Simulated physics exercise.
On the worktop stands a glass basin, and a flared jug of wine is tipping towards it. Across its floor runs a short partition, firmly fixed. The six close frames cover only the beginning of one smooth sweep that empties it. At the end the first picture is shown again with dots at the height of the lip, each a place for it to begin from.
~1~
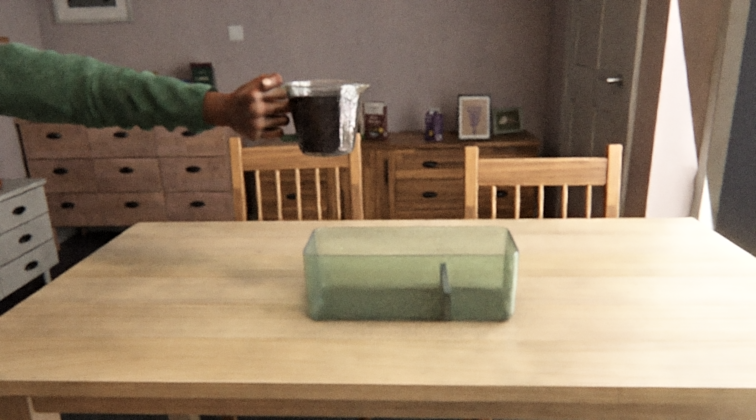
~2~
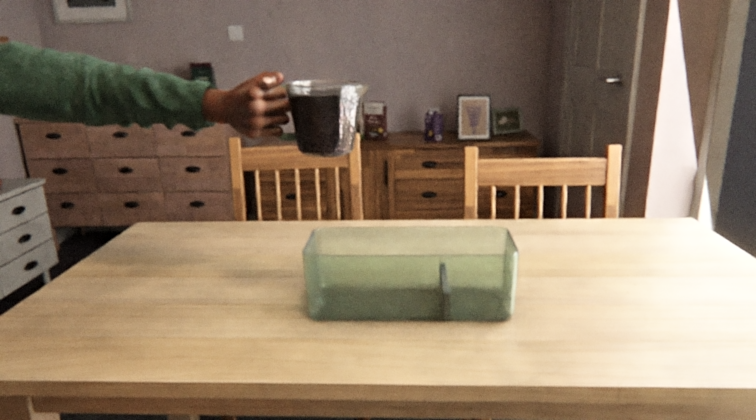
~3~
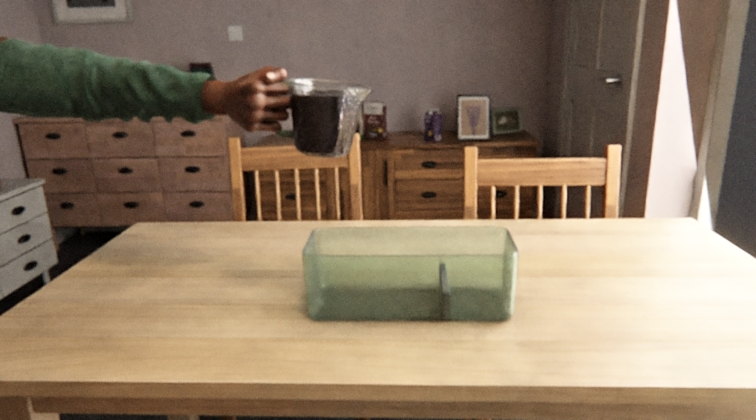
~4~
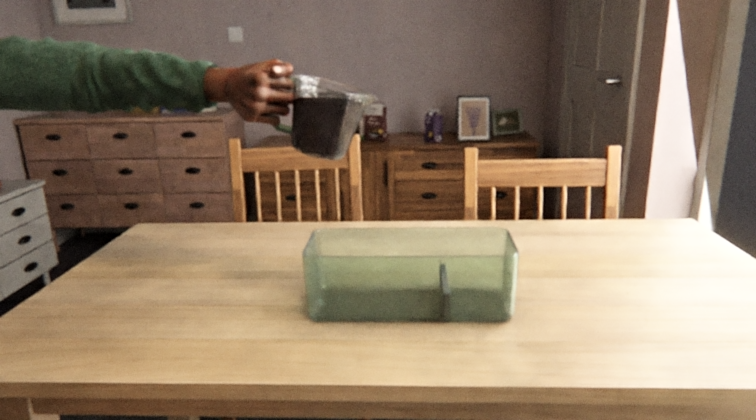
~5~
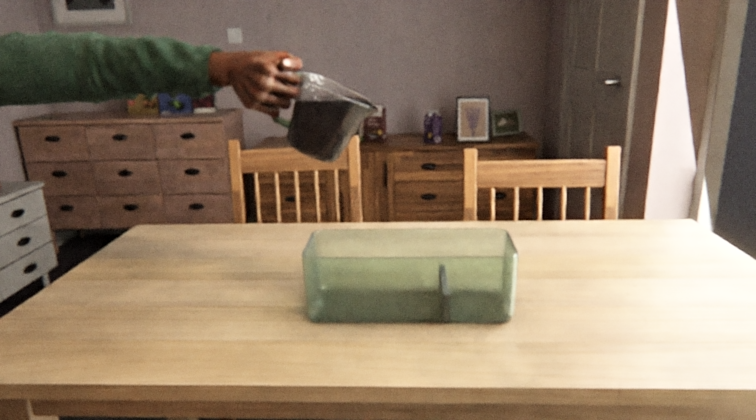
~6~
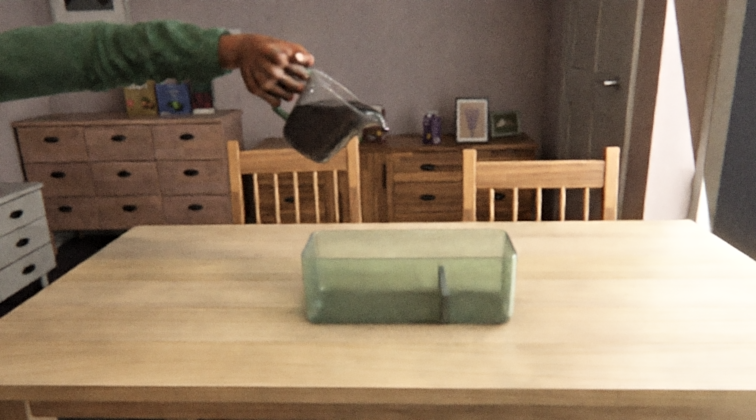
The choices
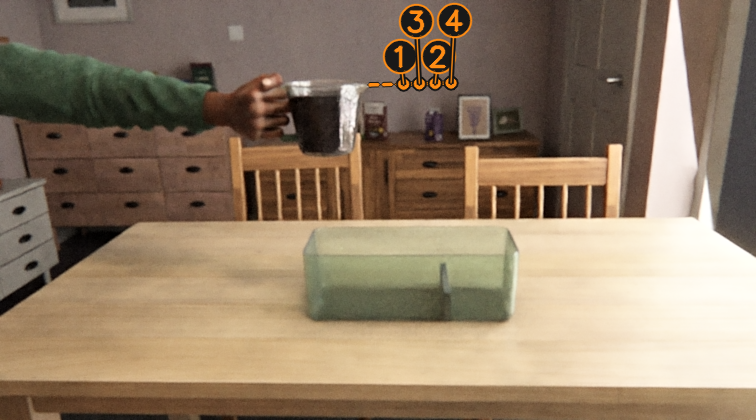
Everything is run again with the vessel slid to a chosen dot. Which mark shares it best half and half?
1 is best.
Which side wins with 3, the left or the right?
The right one.
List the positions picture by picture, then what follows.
The first frame shows upright, lip at (369, 84); basin from (310, 317) to (514, 318); top of the wall at (445, 277); nothing has left yet.
The second frame shows upright, lip at (370, 86); nothing has left yet.
The third frame shows tipped about 7°, lip at (372, 91); nothing has left yet.
The fourth frame shows tipped about 16°, lip at (376, 99); nothing has left yet.
The fifth frame shows tipped about 27°, lip at (378, 110); wine is over the lip, down to (378, 110).
The sixth frame shows tipped about 40°, lip at (378, 124); wine is over the lip, down to (385, 130).
In orange, 1 at (403, 84); 2 at (435, 83); 3 at (419, 83); 4 at (451, 83).
Choosing 1, about 52 % ends left of the wall and 45 % right of it; 3 % is lost outside.
Choosing 2, about 29 % ends left of the wall and 66 % right of it; 5 % is lost outside.
Choosing 3, about 30 % ends left of the wall and 65 % right of it; 4 % is lost outside.
Choosing 4, about 28 % ends left of the wall and 68 % right of it; 4 % is lost outside.
